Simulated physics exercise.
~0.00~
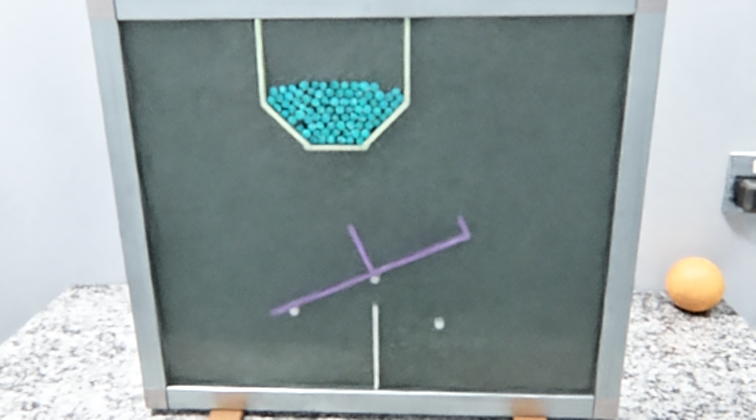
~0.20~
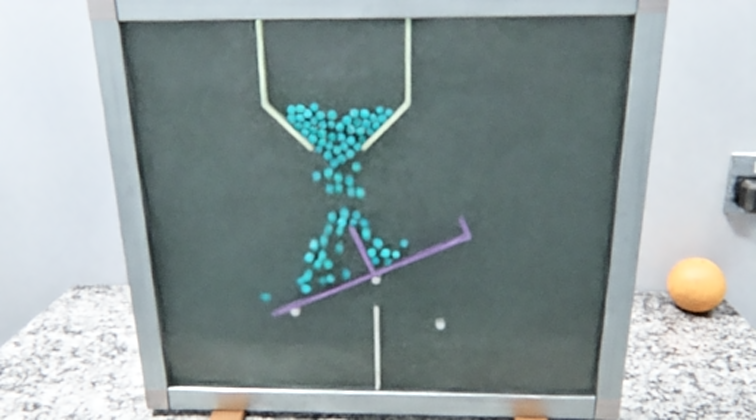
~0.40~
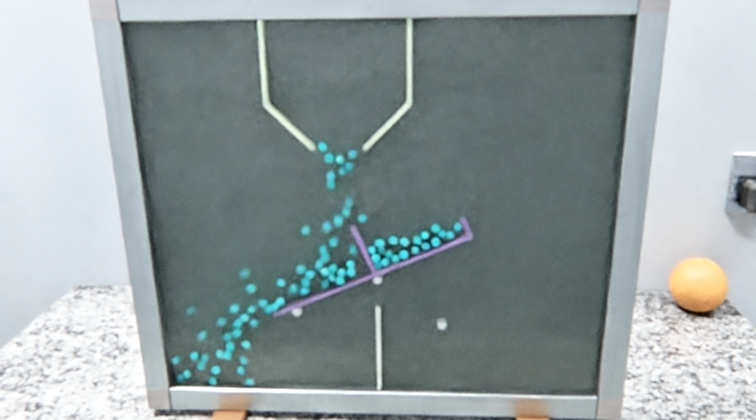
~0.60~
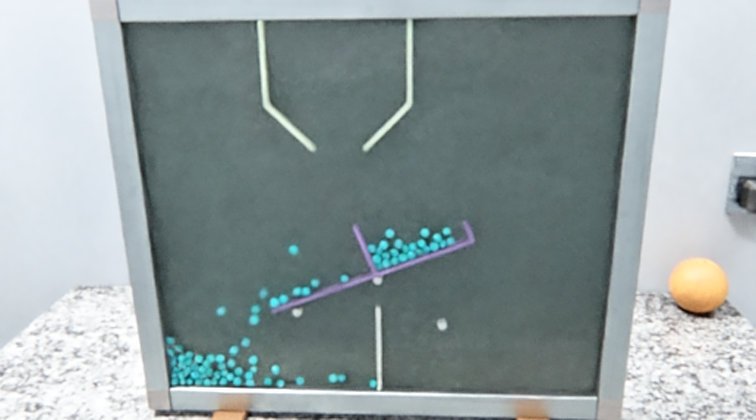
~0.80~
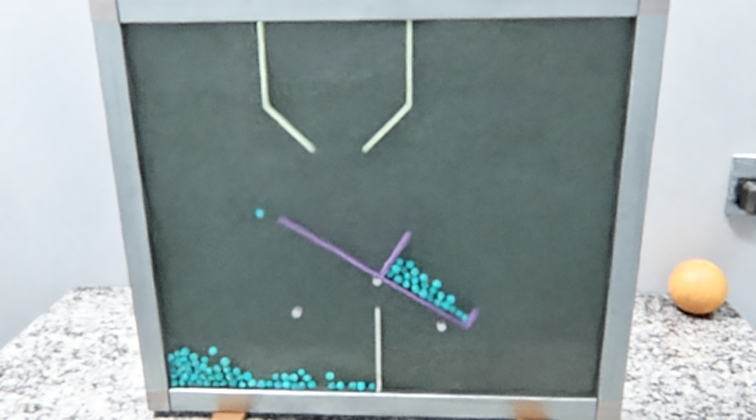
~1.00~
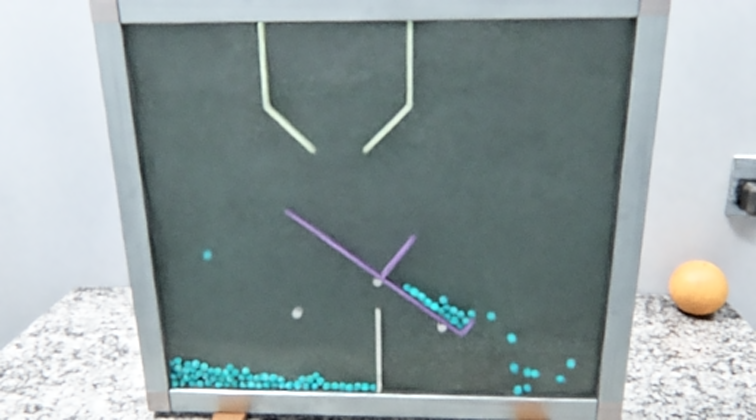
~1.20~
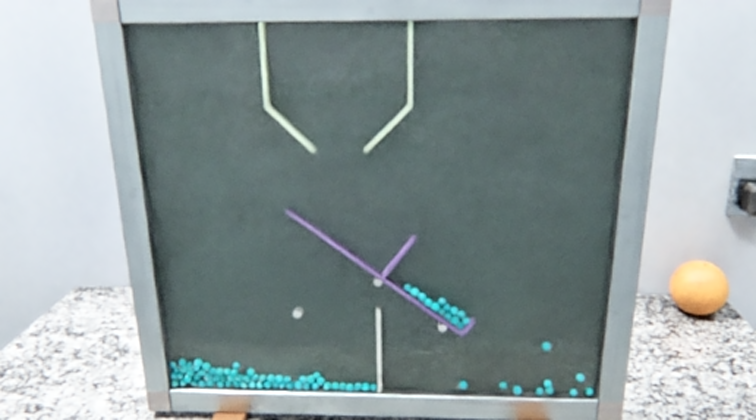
Turquoise beads poured from the hopper onto a tilted purple tray, many sliding off into the left bin before the tray tipped right and spilled a few into the right bin, leaving most at the left and a small pile on the tray.
